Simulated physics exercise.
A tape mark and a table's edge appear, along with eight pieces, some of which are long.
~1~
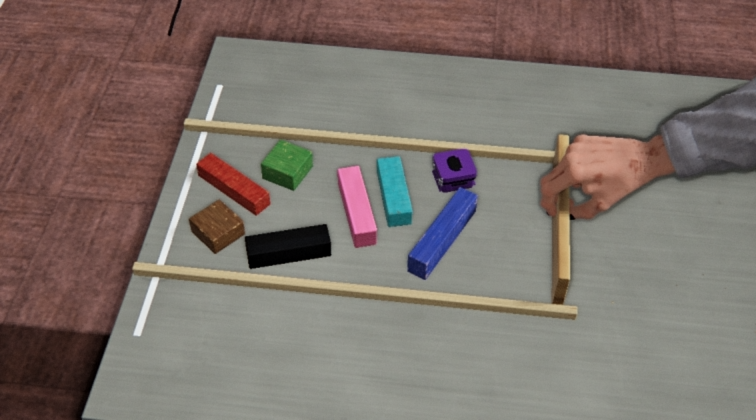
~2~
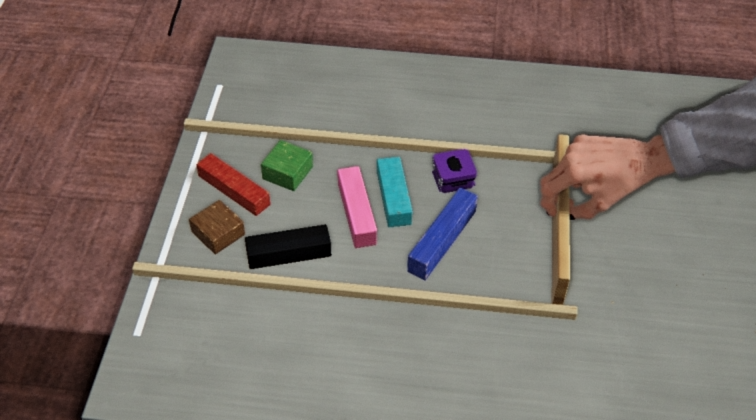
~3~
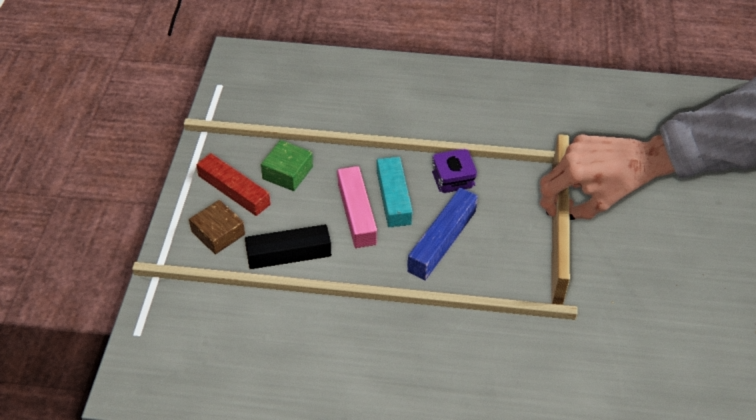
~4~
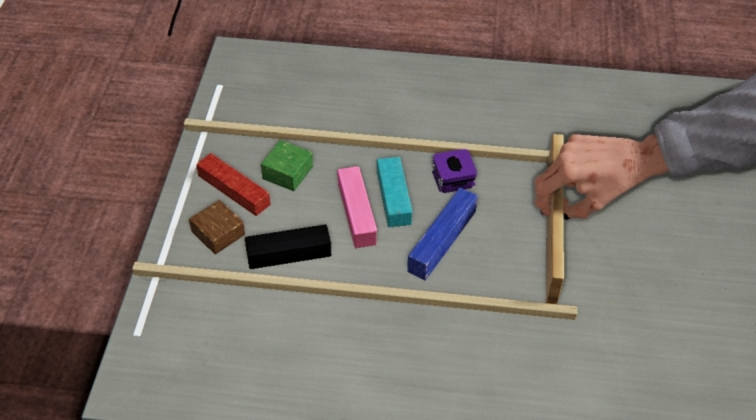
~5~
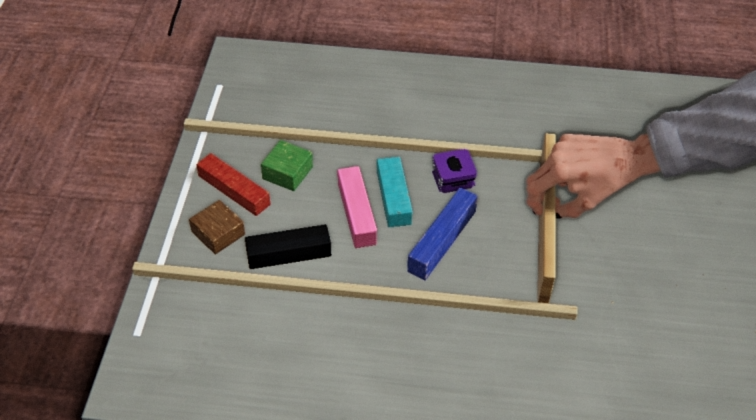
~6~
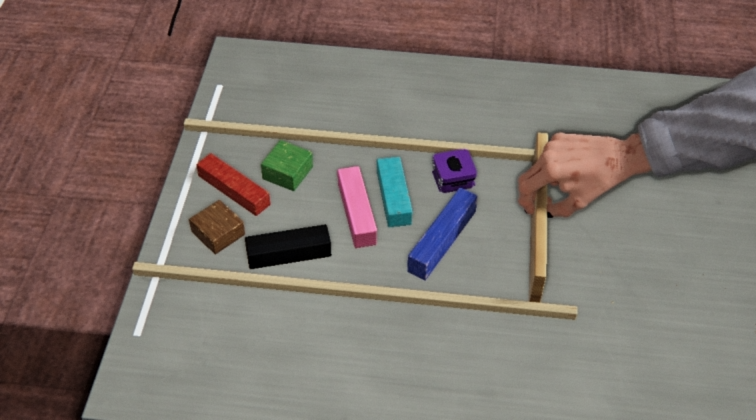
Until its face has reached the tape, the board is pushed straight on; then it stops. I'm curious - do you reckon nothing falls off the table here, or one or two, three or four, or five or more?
Over four drop.
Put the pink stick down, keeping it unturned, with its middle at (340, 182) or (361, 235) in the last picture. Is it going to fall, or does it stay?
Going place by place: Over the edge, then over the edge.
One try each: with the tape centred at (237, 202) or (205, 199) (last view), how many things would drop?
Try by try, 3 and 5.
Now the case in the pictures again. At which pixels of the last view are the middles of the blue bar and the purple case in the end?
The blue bar finishes at (165, 207); the purple case finishes at (180, 143).
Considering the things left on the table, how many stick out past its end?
I count 1 overhanging.
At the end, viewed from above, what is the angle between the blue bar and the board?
Somewhere near 0 degrees, I'd say.
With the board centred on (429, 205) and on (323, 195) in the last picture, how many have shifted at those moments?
At the first spot 3, then 8.
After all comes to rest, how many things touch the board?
Contact count: 2.
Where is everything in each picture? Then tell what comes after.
In the first picture, brown block (217, 227); red bar (233, 184); green block (287, 165); board (561, 217); tape (183, 197).
In the second picture, red bar (233, 184); black stick (288, 247).
In the third picture, green block (287, 166); turquoise bar (394, 191).
In the fourth picture, brown block (217, 227); blue bar (443, 233).
In the fifth picture, red bar (233, 184); board (547, 216).
In the sixth picture, brown block (217, 227); red bar (233, 184); green block (287, 166); board (539, 215); tape (183, 197).
Early on, none off yet; brown block at rest near (217, 227); red bar at rest near (233, 184); green block at rest near (286, 166).
Finally, the number that fall off is five or more; lost, turquoise bar, pink stick, black stick, green block, red bar and brown block.
